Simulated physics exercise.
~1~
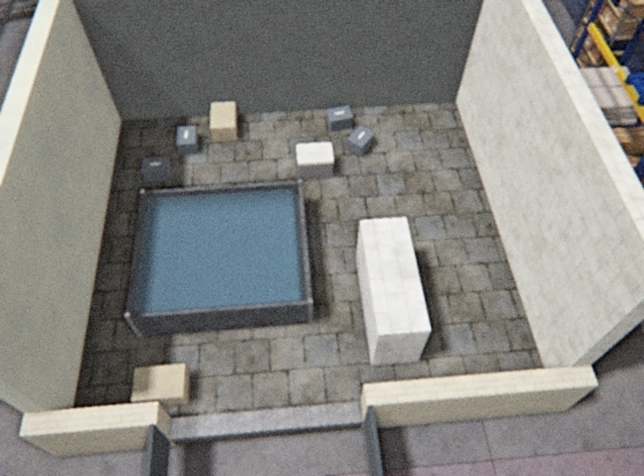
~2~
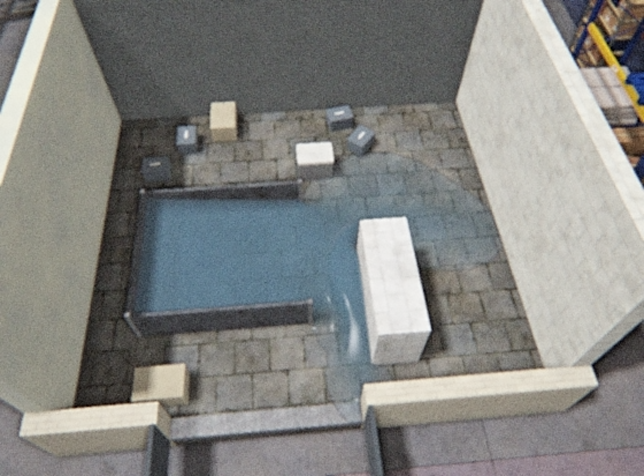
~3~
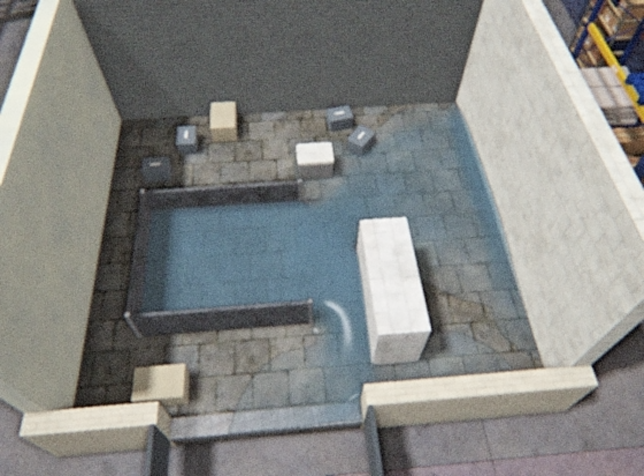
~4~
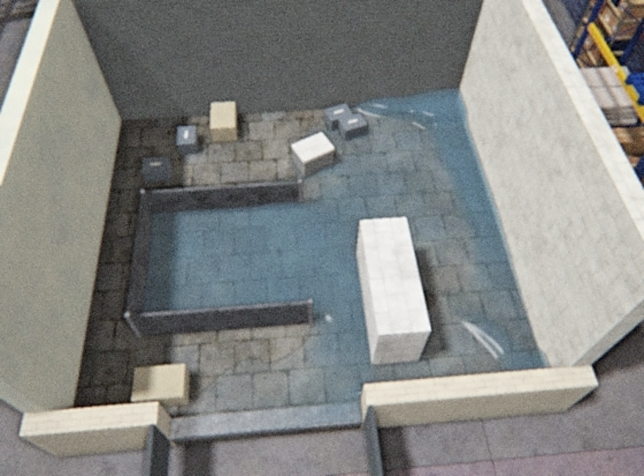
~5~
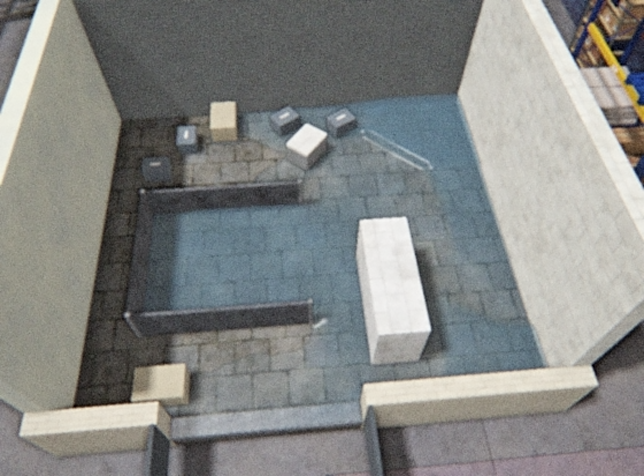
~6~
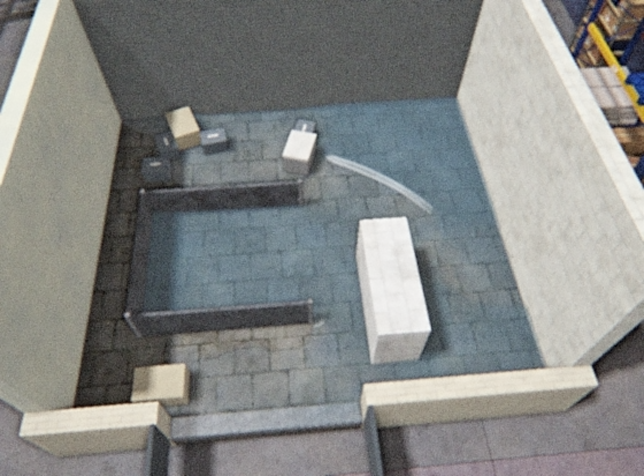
Blue water stands in a dark-walled square tank on the left of a grey stone-paved enclosure, seen from high above, with a tall white block to its right and small grey and tan boxes and a white one scattered toward the back. The tank's right side gives way, and water pours out around the block. It spreads to the right wall and into the back corner, while the level in the tank drops. The white box and two grey boxes near it begin to shift and turn. Finally, grey boxes drift left, one reaching the tilted tan box, as shallow water covers much of the floor.
